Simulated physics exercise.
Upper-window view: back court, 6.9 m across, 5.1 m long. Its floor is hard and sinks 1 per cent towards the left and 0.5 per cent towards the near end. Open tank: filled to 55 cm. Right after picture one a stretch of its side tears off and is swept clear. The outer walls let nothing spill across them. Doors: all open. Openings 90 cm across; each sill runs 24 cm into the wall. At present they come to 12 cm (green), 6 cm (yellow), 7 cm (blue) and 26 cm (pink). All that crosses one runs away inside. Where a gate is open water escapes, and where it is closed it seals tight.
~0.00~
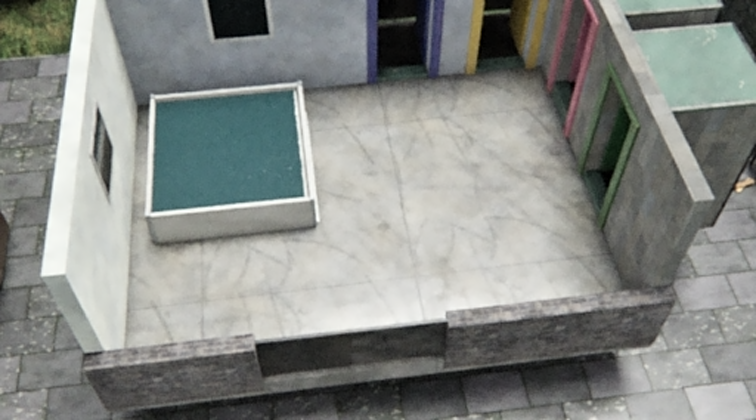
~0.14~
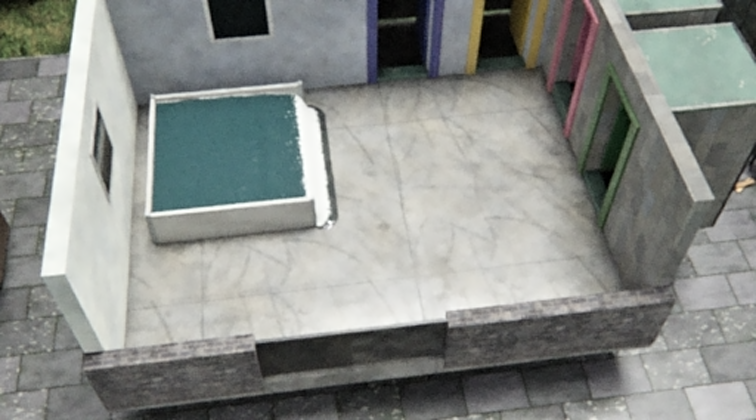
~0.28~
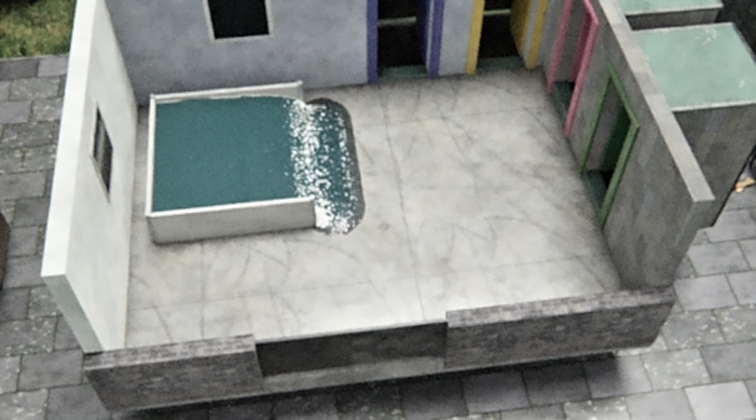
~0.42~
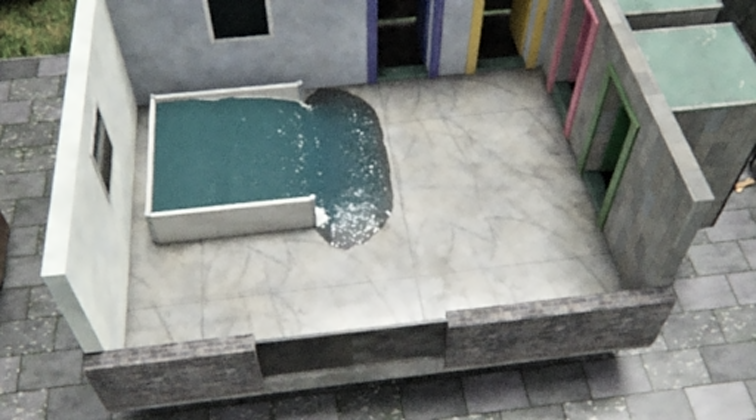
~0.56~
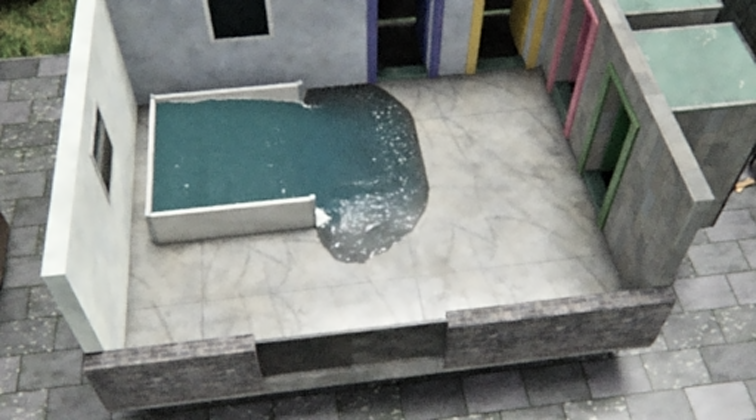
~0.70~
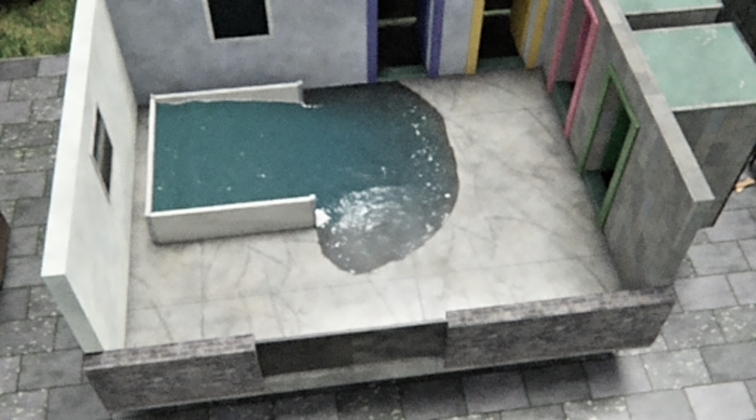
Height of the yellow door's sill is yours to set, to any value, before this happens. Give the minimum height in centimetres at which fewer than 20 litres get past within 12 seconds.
22 cm.
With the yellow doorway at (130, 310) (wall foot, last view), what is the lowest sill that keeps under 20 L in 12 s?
16 cm.
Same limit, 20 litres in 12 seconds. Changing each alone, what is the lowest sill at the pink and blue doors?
Close to 22 cm (pink) and close to 9.5 cm (blue).
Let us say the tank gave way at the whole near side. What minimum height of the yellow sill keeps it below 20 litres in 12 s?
Some 13.5 cm.
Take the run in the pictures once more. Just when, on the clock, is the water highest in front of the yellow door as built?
That happens close to 3.6 s on the clock.
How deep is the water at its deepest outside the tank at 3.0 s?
Around 34 centimetres.
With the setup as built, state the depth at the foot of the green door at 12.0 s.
About 3.5 cm.
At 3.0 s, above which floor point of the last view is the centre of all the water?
My guess is close to (408, 166).
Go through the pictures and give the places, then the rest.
In the first frame, the open tank at (229, 149) is whole and still, 55 cm deep; the yellow door at (507, 24) is dry.
In the second frame, the front is at (331, 219), 0.3 m from the gap at (305, 157); 0.6 m2 of floor is wet, 55 cm left at the back.
In the third frame, water pours out at (306, 159) and has run 0.7 m, to (359, 212); about 10 cm deep outside, 55 cm at the back.
In the fourth frame, the gap is at (306, 159), the front 1.2 m out at (387, 194); the back of the open tank holds 55 cm.
In the fifth frame, the gap is at (306, 160), the front 1.7 m out at (423, 193); the back of the open tank holds 55 cm.
In the sixth frame, the gap is at (306, 160), the front 2.3 m out at (451, 163); the back of the open tank holds 54 cm; 1.6 m in a straight line remain to the yellow door at (507, 24).
After 1.4 s water covers 50 % of the floor, deepest (24 cm) near (324, 197); it has not reached the yellow door.
After 3.0 s water covers 65 % of the floor, deepest (34 cm) near (633, 319); 21 cm at the yellow door, 31 litres in over its 6 cm sill.
After 12.0 s water covers 100 % of the floor, deepest (18 cm) near (138, 115); 2 cm at the yellow door, 203 litres in over its 6 cm sill.
At the yellow door as built, the water arrived by 1.5 s and peaked near 22 cm at 3.6 s.
Run again over the same 12 s with other heights there, 35 litres in over 19.5 cm, 8 litres over 26 cm. The limit of 20 litres is kept from about 22 cm up.
